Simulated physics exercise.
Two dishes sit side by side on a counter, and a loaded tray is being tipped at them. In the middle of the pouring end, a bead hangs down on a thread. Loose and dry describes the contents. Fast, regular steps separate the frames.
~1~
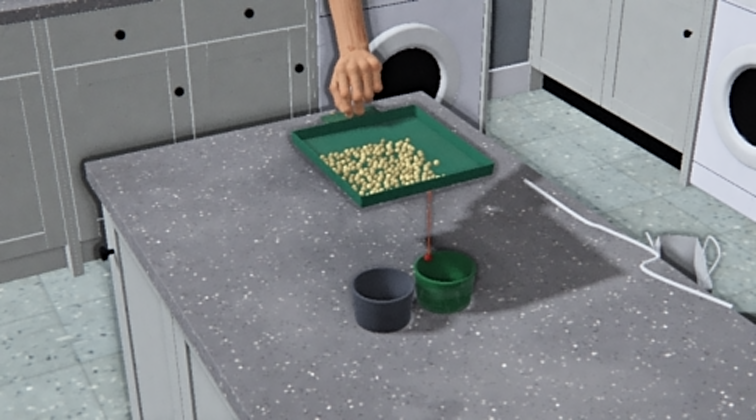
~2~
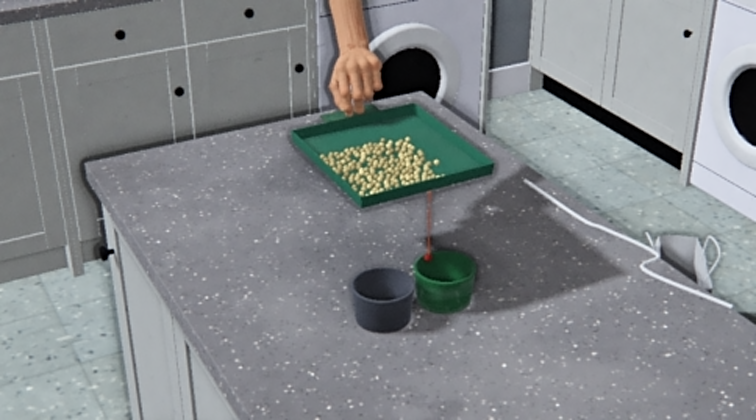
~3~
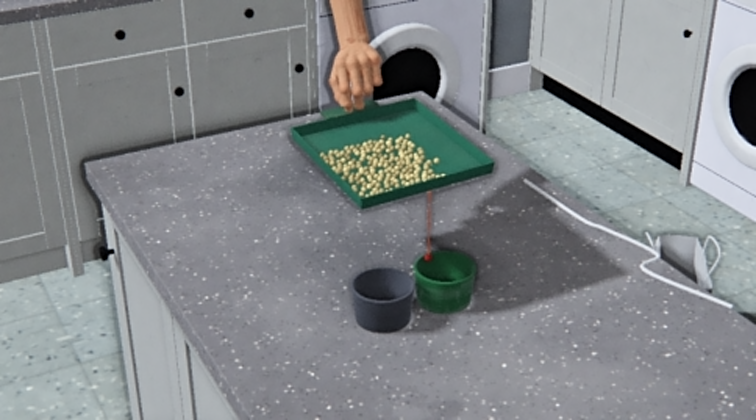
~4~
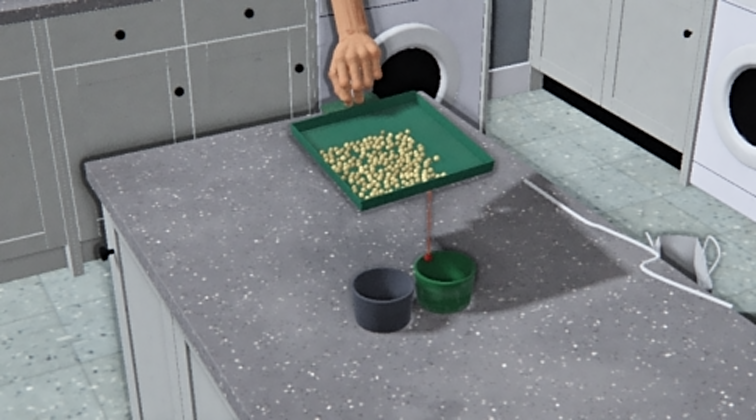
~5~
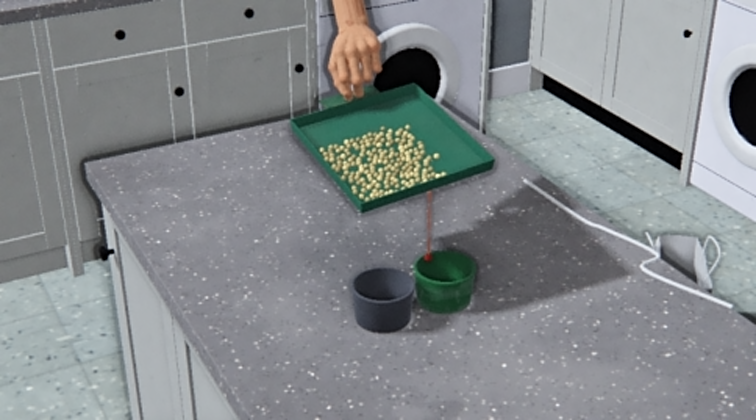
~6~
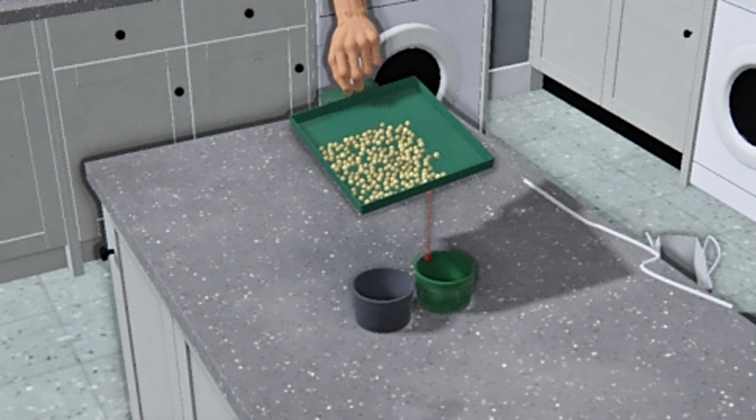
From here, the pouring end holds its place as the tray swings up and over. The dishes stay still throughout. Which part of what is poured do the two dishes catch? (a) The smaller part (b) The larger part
(b) The larger part.
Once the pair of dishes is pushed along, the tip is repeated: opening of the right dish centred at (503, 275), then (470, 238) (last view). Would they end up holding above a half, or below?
Taking them in turn, it's short of half and then short of half.
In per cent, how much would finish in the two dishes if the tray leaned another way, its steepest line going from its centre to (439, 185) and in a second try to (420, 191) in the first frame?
Shares: About 20 in a hundred, then about 30 in a hundred.
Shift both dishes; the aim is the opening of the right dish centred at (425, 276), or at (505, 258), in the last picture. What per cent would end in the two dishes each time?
First 60 per cent, second 0 per cent.
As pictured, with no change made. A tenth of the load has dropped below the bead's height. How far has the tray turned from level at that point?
It's turned some 100 degrees by then.
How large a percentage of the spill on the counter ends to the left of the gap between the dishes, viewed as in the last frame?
Share to the left: Near 100 per cent.
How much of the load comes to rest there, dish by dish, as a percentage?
90 per cent goes to the left dish and 0 per cent to the right dish.
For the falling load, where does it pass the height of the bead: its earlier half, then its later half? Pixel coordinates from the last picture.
Initially about (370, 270); subsequently about (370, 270).
Soon after the last picture, tray tipped steeply; all on the tray.
A little later, tray tipped right over; nearly all on the tray; a stray few in the left dish.
Later still, tray tipped past a quarter turn; most in the left dish; a small part outside both.
At rest, tray tipped past a quarter turn; most in the left dish; none in the right dish; a small part outside both.
